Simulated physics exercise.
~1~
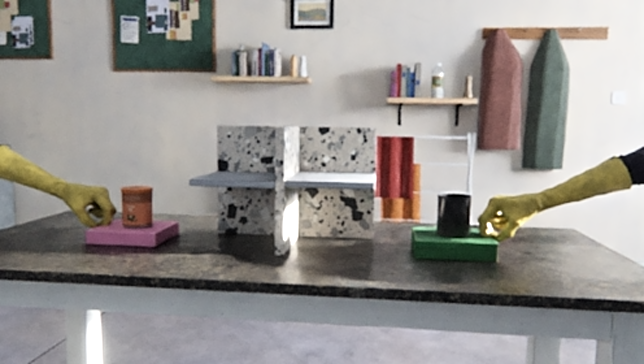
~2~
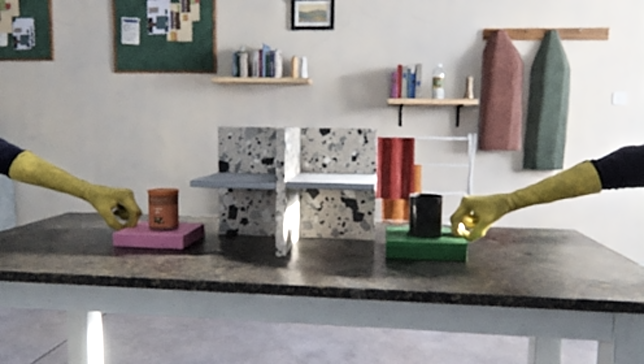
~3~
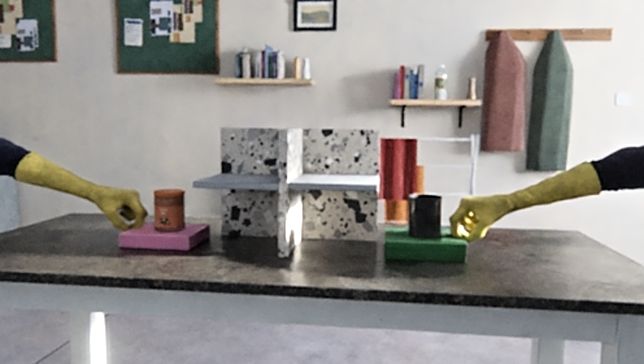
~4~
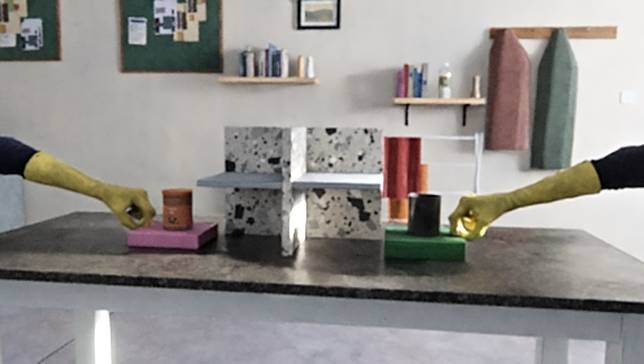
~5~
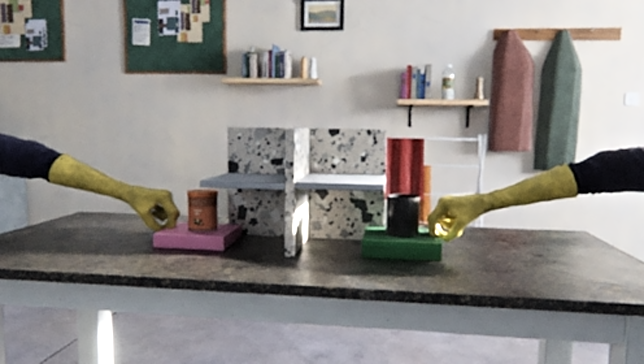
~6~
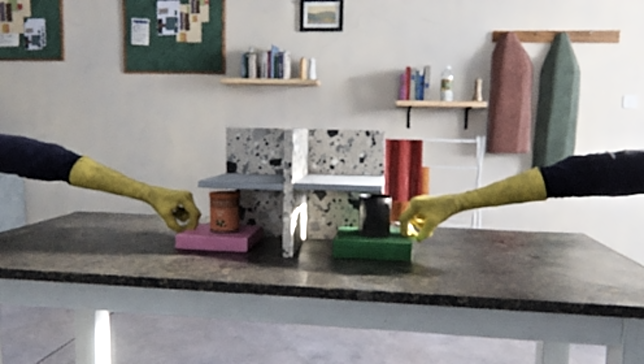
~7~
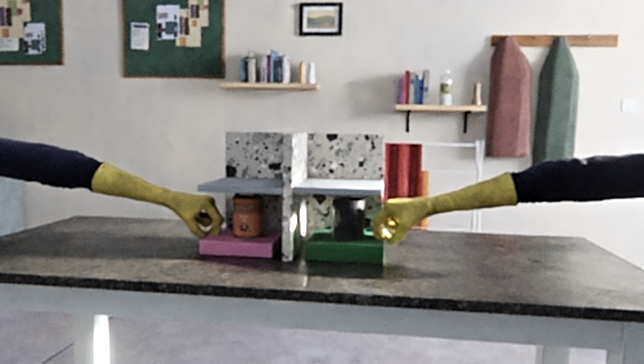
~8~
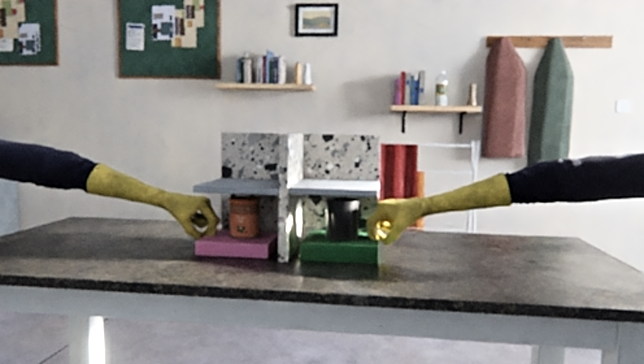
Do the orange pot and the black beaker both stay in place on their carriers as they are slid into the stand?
Yes, both stay where they sit. The orange pot and the black beaker each pass below the shelf and end up beneath it, still on their carriers.
